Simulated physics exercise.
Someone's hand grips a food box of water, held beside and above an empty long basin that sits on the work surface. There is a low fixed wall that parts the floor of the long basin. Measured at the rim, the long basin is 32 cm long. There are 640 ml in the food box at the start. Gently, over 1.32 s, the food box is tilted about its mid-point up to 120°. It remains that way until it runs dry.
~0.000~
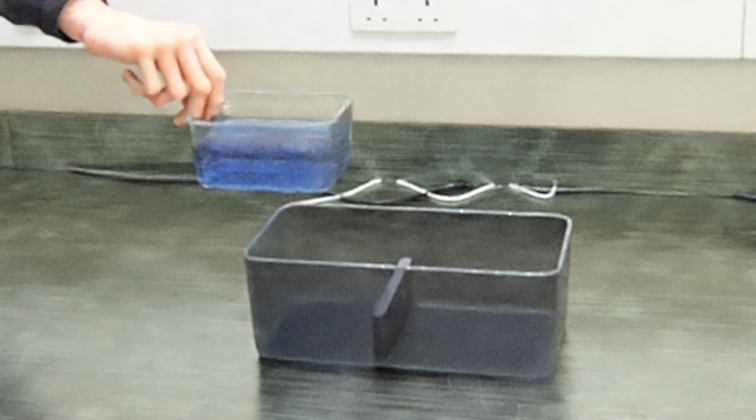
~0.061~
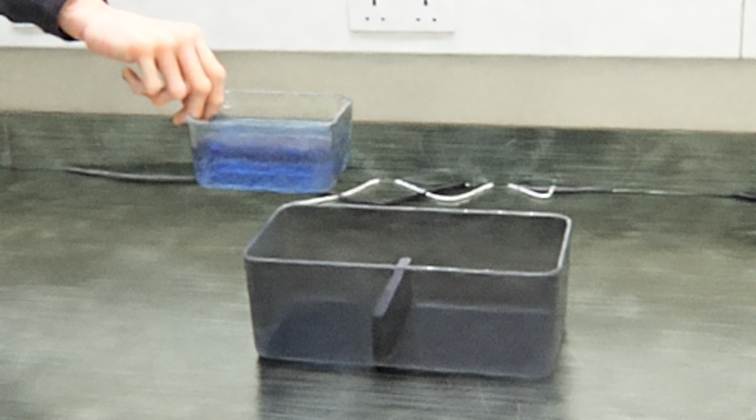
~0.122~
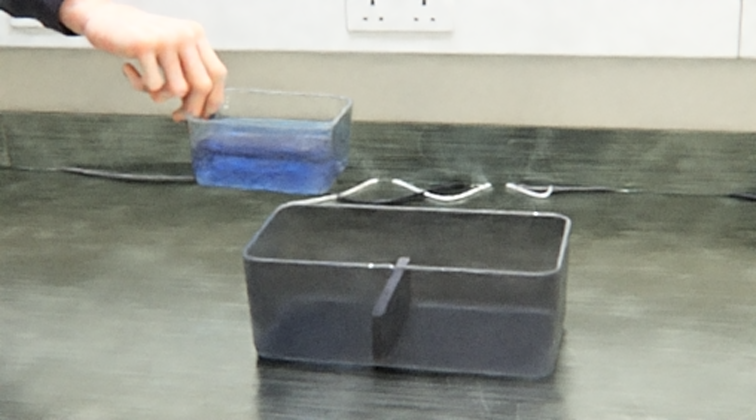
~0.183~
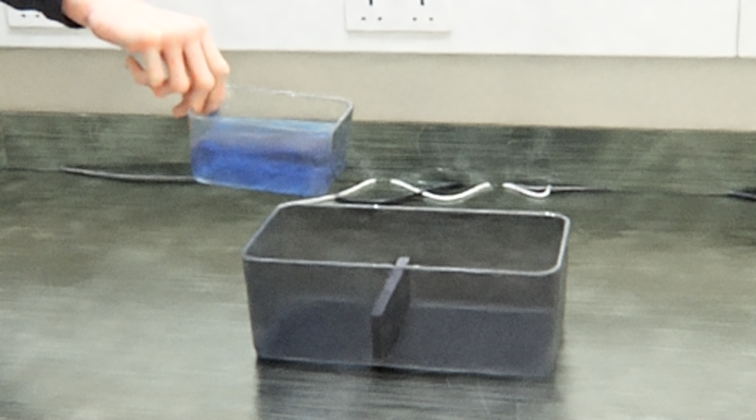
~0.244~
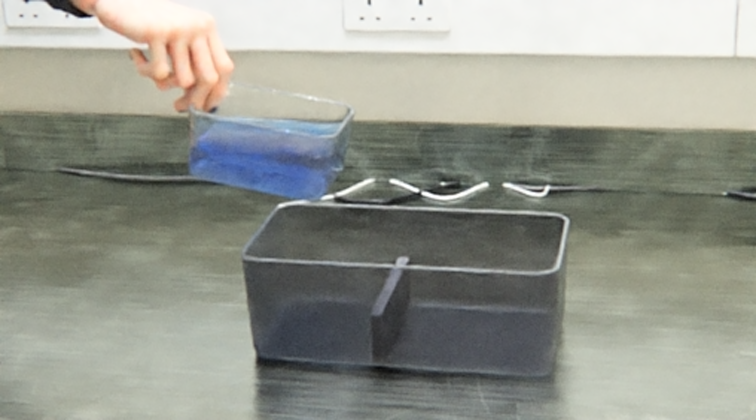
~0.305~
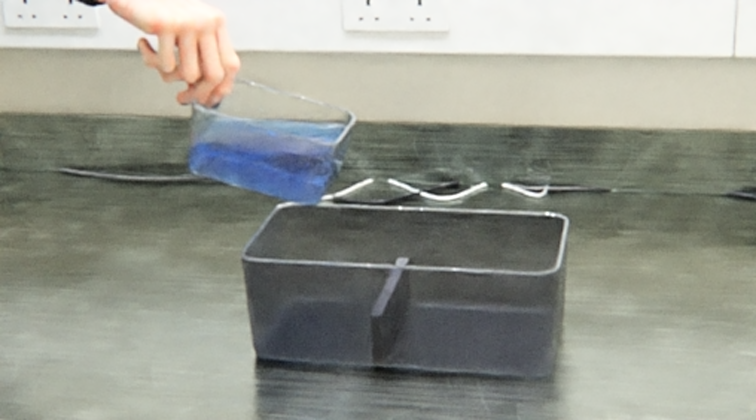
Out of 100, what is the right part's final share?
About 49 out of 100.
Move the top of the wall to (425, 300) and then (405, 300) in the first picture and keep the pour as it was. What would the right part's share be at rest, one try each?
Around 10 and 40 percent, in that order.
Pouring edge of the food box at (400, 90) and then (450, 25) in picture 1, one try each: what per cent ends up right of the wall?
90 and 95 %.
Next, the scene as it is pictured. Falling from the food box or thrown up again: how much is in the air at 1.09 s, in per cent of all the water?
I'd say some 3 per cent is in the air.
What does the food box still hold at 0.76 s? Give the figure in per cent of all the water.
Near 40 in a hundred.
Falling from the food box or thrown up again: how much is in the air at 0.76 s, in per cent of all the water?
At that moment, about 28 percent.
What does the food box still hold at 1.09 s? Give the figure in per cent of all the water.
I reckon near 4 per cent still sits there.
Then, 0.76 s in, the tilt is 74° and 39 per cent is still to pour, 5 is left of the wall and 28 right of it.
Then, 1.09 s in, the tilt is 111° and 4 per cent is still to pour, 44 is left of the wall and 49 right of it.
Then, 1.44 s in, the tilt is 120° and 0 per cent is still to pour, 50 is left of the wall and 49 right of it.
Then, 1.82 s in, the tilt is 120° and 0 per cent is still to pour, 50 is left of the wall and 49 right of it.
Finally, 50 per cent lies left of the wall, 49 right of it and 1 outside.
